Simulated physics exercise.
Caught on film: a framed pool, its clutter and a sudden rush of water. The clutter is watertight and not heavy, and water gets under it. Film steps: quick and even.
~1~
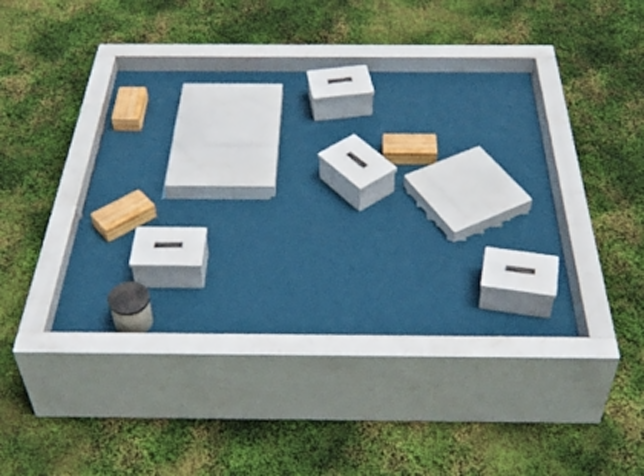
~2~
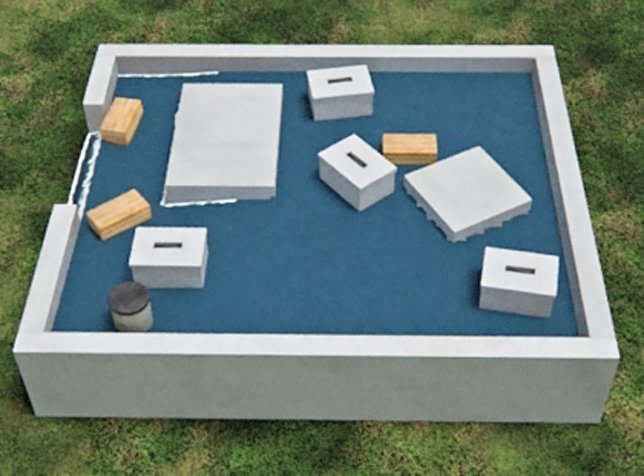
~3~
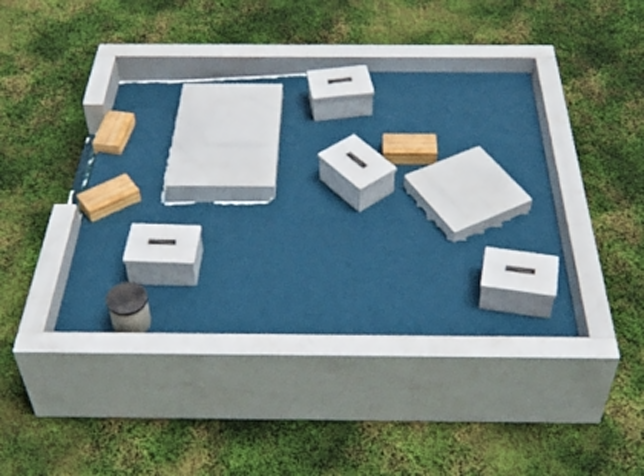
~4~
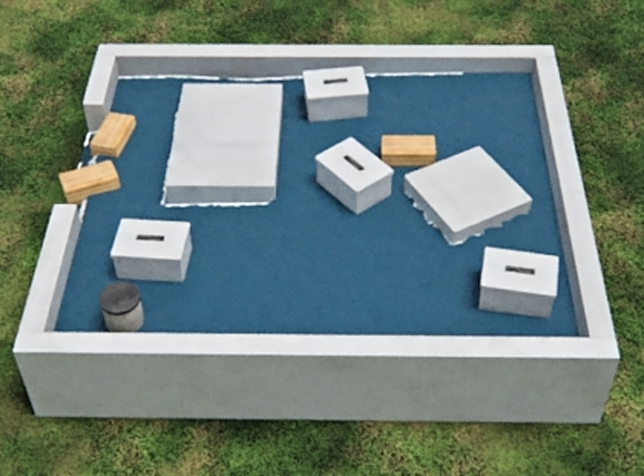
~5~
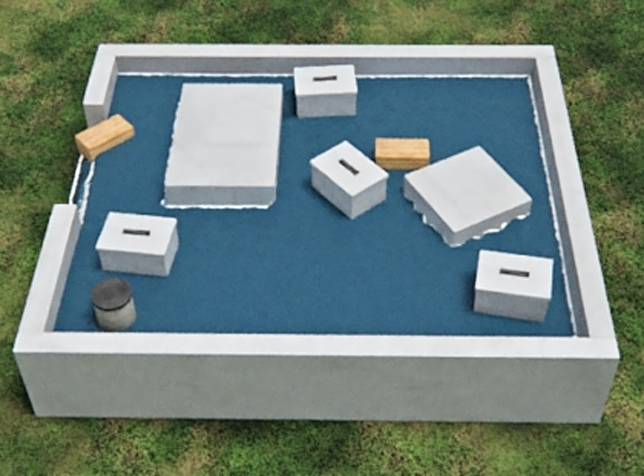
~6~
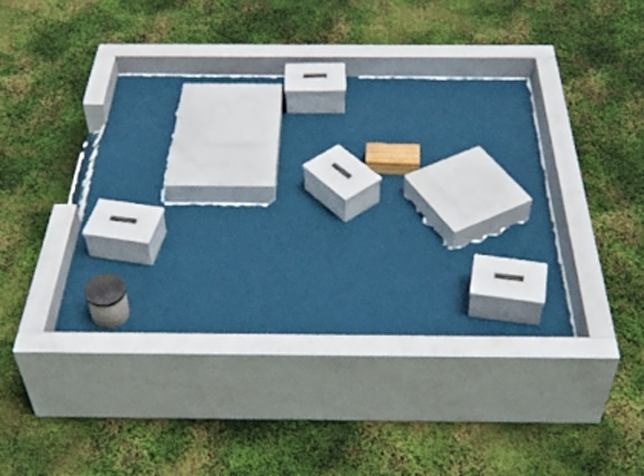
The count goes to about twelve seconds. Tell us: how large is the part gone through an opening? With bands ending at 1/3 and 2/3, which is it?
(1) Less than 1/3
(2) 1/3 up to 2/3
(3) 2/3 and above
(2) 1/3 up to 2/3.
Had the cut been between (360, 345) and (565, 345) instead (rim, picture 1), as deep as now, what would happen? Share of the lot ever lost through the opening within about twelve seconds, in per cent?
20 in a hundred or thereabouts.
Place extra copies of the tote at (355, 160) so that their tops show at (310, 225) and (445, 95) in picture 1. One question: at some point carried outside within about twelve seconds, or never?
One after the other: Through, stays.
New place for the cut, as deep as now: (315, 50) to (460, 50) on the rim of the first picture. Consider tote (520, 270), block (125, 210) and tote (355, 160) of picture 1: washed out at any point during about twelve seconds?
For the three items in order: Contained, contained, escaped.
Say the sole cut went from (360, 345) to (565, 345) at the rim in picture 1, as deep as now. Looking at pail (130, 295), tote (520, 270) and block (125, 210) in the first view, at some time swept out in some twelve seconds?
In sequence: Remains, escapes, remains.
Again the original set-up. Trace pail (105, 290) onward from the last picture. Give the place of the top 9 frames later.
About (85, 264).
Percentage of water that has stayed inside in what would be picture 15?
Estimate: Roughly 76 %.
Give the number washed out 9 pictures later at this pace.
3.
A moment on, 2 of 8 are out; 6 afloat.
Next, 3 of 8 are out; 5 afloat.
Later, 3 of 8 are out; 5 afloat.
In the end, 3 of 8 are out; 5 afloat.
